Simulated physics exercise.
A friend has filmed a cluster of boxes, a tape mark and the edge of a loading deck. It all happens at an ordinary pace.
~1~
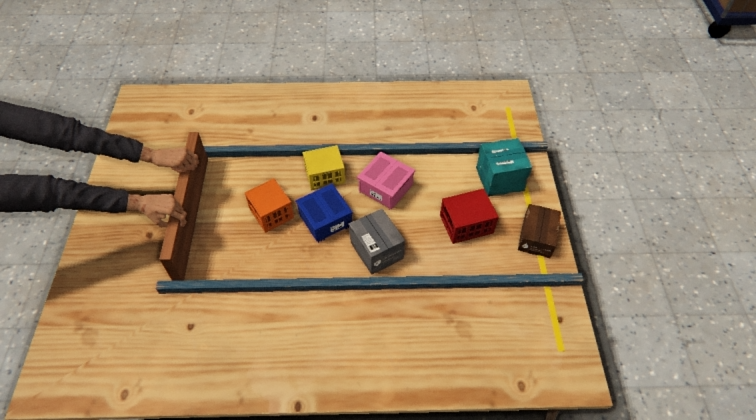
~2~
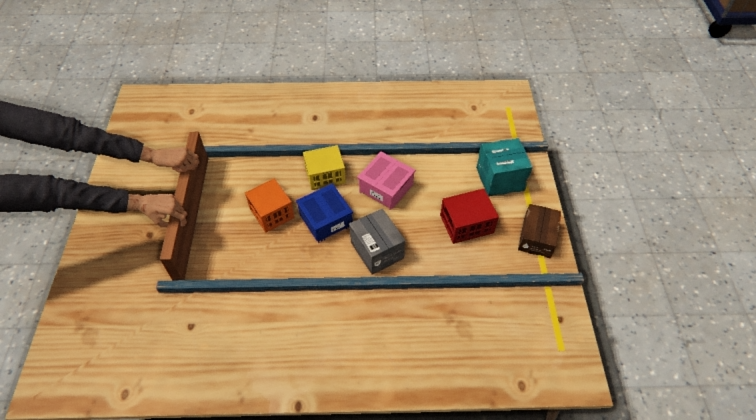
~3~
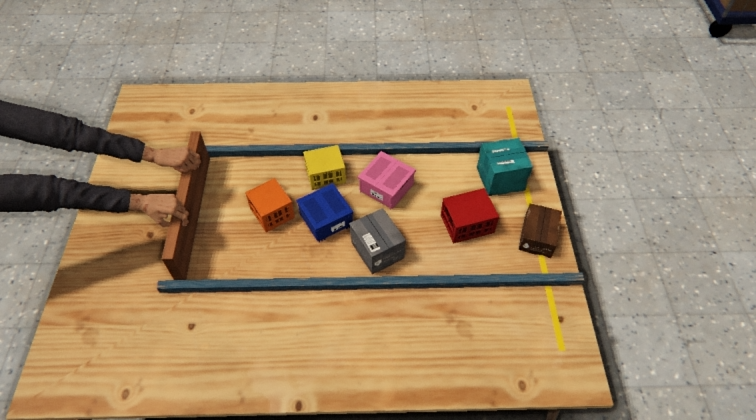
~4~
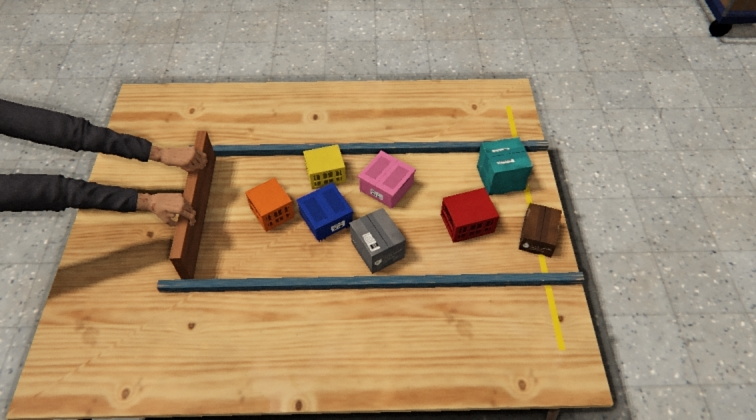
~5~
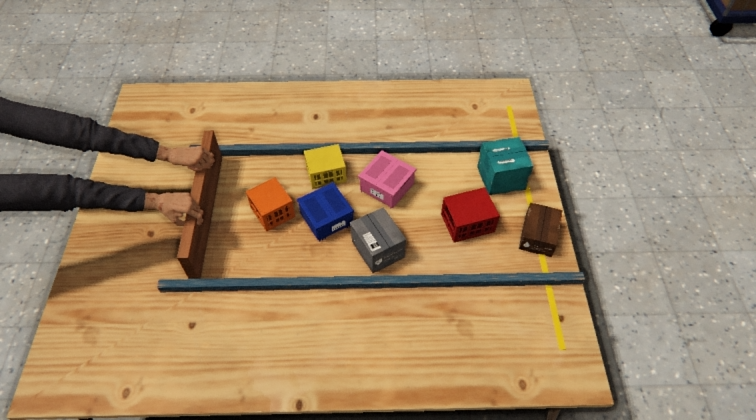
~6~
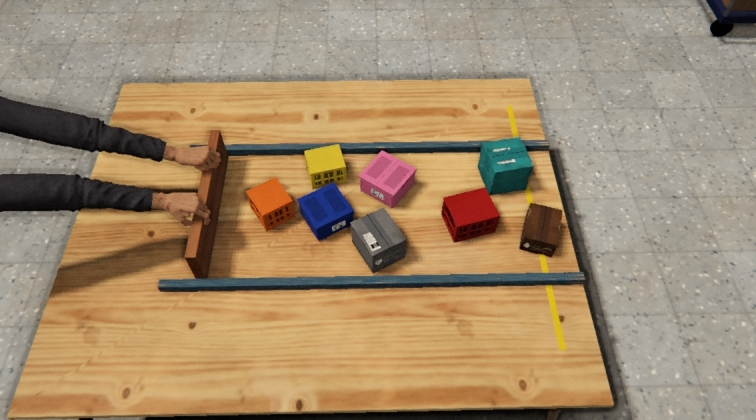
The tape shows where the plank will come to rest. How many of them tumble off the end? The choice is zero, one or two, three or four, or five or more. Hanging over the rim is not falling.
In the end the number that fall off is five or more.
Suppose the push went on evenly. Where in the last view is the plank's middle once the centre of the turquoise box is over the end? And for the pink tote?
At (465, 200) for the turquoise box; at (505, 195) for the pink tote.
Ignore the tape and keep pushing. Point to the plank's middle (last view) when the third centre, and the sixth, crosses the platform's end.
First at (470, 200), next at (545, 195).
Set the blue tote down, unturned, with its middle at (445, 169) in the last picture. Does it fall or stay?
From there it falls.
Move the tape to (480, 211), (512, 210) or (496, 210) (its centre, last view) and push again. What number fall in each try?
The counts: 3, 4 and 3.
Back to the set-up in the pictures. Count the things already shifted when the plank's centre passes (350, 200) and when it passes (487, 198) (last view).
At the one place 5, at the other 8.
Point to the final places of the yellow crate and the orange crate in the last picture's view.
First (543, 166), then (552, 208).
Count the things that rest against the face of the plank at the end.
The number is 3.
Soon after, none off yet; brown box at rest near (541, 230); turquoise box at rest near (505, 166); red crate at rest near (470, 215).
Then, none off yet; brown box at rest near (541, 230); turquoise box at rest near (505, 166); red crate moved a little near (492, 219).
Further on, one off so far; brown box on the ground near (592, 297); turquoise box moved about its own width near (567, 168); red crate moved well along near (574, 218).
At rest, the number that fall off is five or more; fallen, blue tote, pink tote, red crate, turquoise box and brown box.
